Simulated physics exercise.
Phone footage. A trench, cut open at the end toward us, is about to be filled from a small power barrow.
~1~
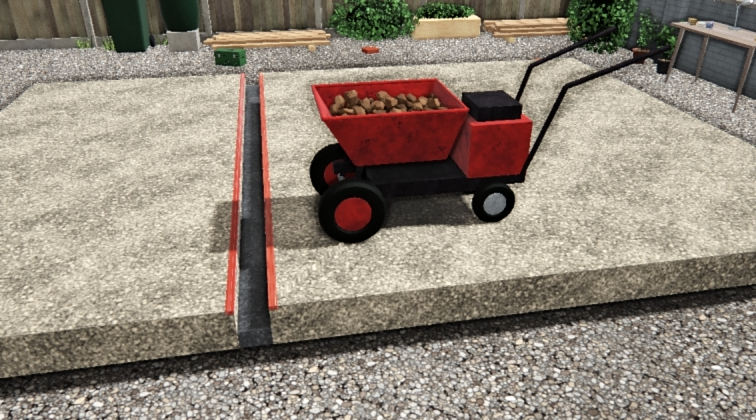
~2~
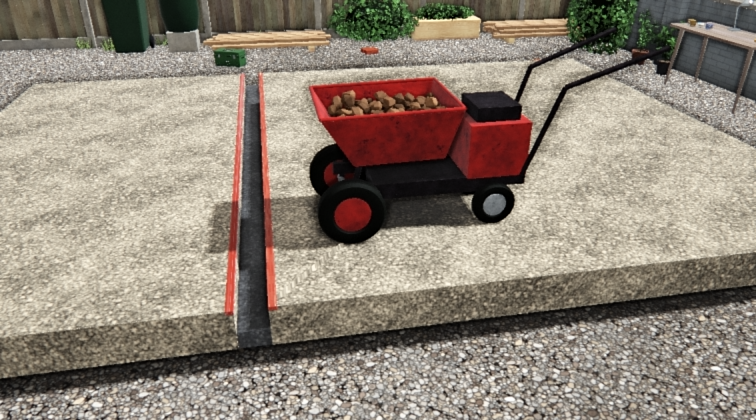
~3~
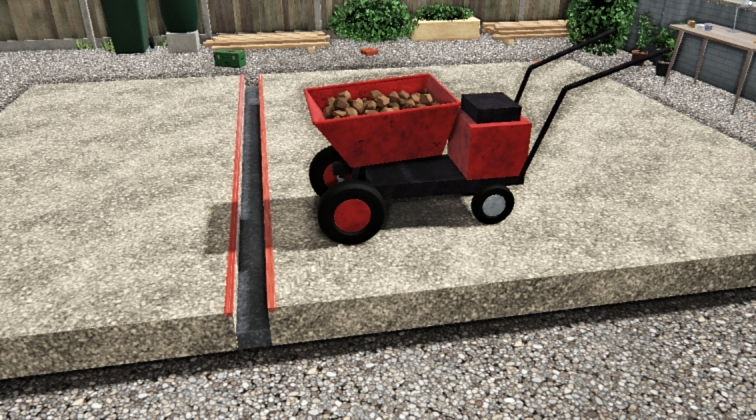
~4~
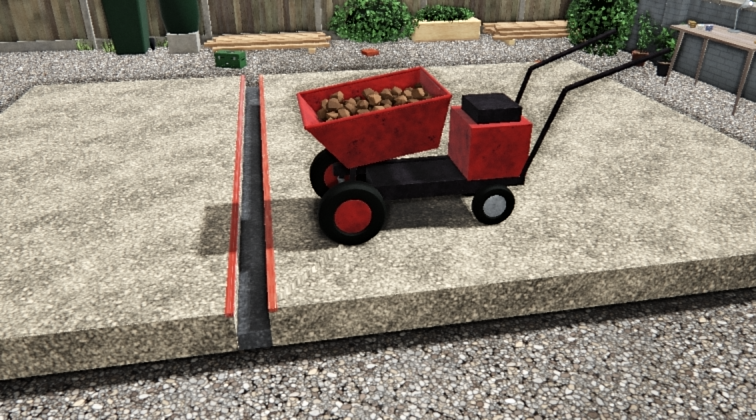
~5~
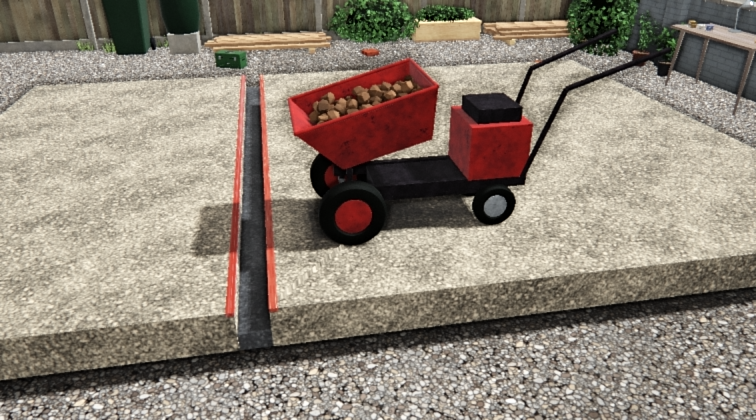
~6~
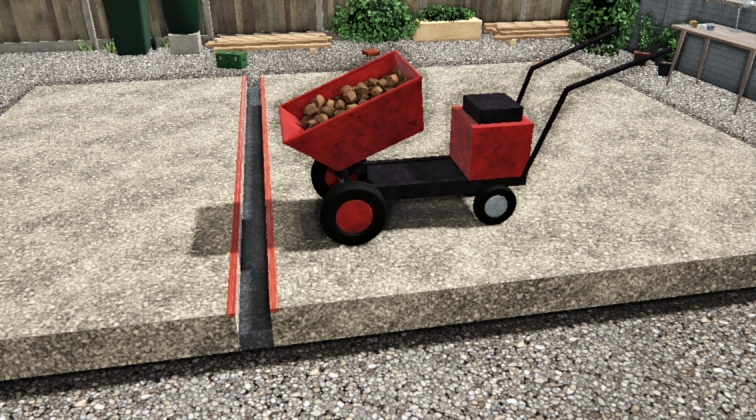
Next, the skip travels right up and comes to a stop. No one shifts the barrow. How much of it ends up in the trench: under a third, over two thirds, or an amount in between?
Most likely the part landing in the trench will be short of a third.
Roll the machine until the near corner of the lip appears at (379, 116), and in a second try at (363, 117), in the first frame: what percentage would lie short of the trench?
In order, close to 30 and 10 in a hundred.
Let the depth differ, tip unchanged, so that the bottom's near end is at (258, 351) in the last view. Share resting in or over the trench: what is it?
It lands somewhere near 30 percent.
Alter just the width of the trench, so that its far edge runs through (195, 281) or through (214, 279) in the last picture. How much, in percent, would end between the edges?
In order: 80 per cent, then 50 per cent.
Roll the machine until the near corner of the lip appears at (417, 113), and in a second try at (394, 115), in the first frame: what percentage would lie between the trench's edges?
Position 1 near 20 %, position 2 near 30 %.
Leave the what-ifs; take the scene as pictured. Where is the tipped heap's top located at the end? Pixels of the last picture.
Peak at rest, last frame: Around (206, 216).
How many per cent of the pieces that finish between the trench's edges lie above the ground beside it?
Estimate: Close to 15 in a hundred.
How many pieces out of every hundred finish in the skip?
Roughly 15 per cent.
Soon after the last picture, skip tipped steeply; all in the skip.
A little later, skip tipped right over; about two thirds in the skip; a stray few in or heaped over the trench; about a quarter beyond it; a stray few falling.
Later still, skip tipped right over; about a quarter in the skip; about a quarter in or heaped over the trench; about two thirds beyond it.
At rest, skip tipped right over; a small part in the skip; about a quarter in or heaped over the trench; about two thirds beyond it.
